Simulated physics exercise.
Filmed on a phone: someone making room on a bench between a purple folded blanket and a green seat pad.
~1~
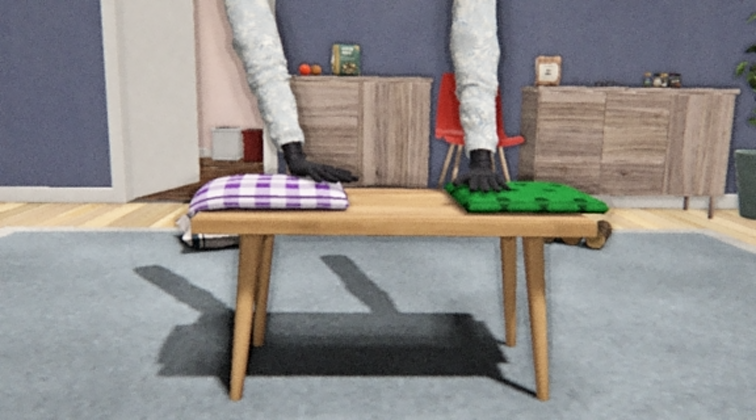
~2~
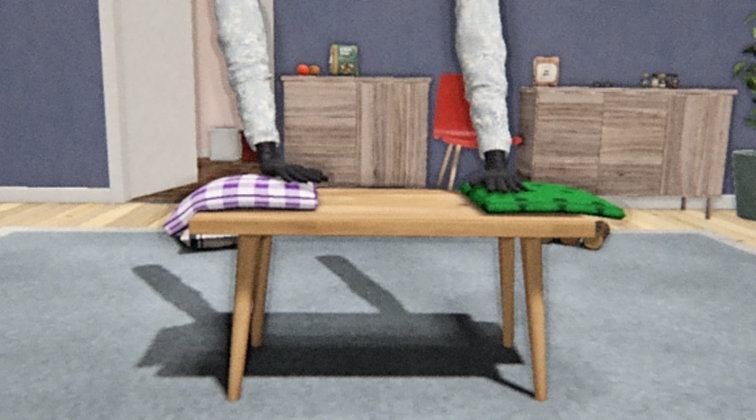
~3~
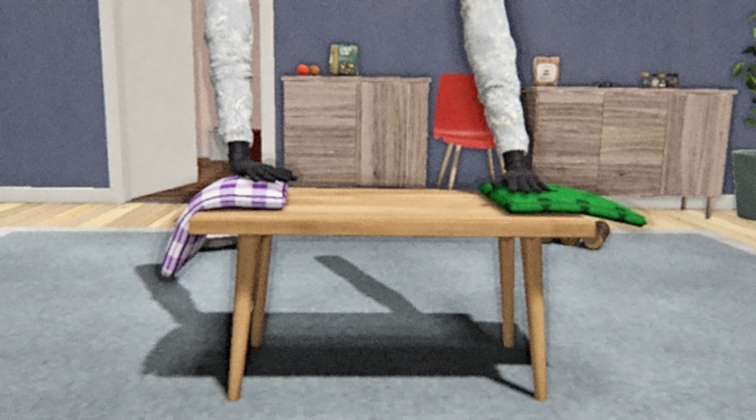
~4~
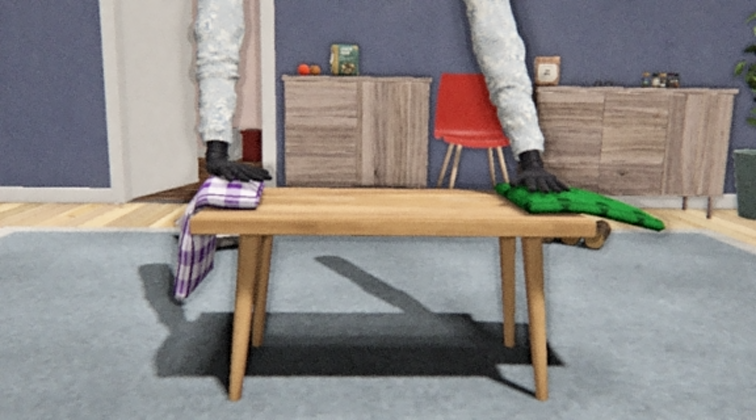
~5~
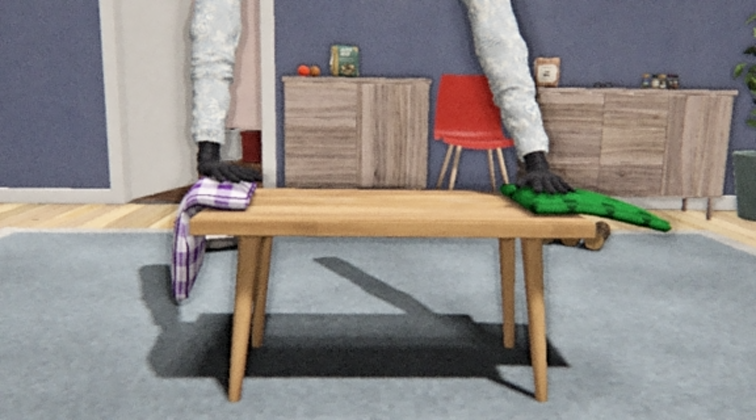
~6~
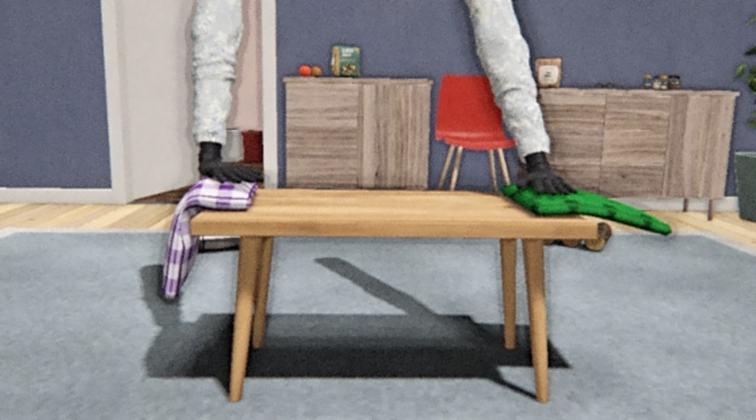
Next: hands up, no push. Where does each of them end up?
Outcome: The purple folded blanket ends up off it; the green seat pad ends up off it.
Then, 0.38 s past the final frame, folded blanket falling near (199, 289); seat pad falling near (583, 272).
Then, 0.64 s past the final frame, folded blanket on the floor near (177, 364); seat pad on the floor near (602, 360).
When it is over, folded blanket on the floor near (177, 364); seat pad on the floor near (604, 365). The purple folded blanket goes down and the green seat pad slumps off the end.
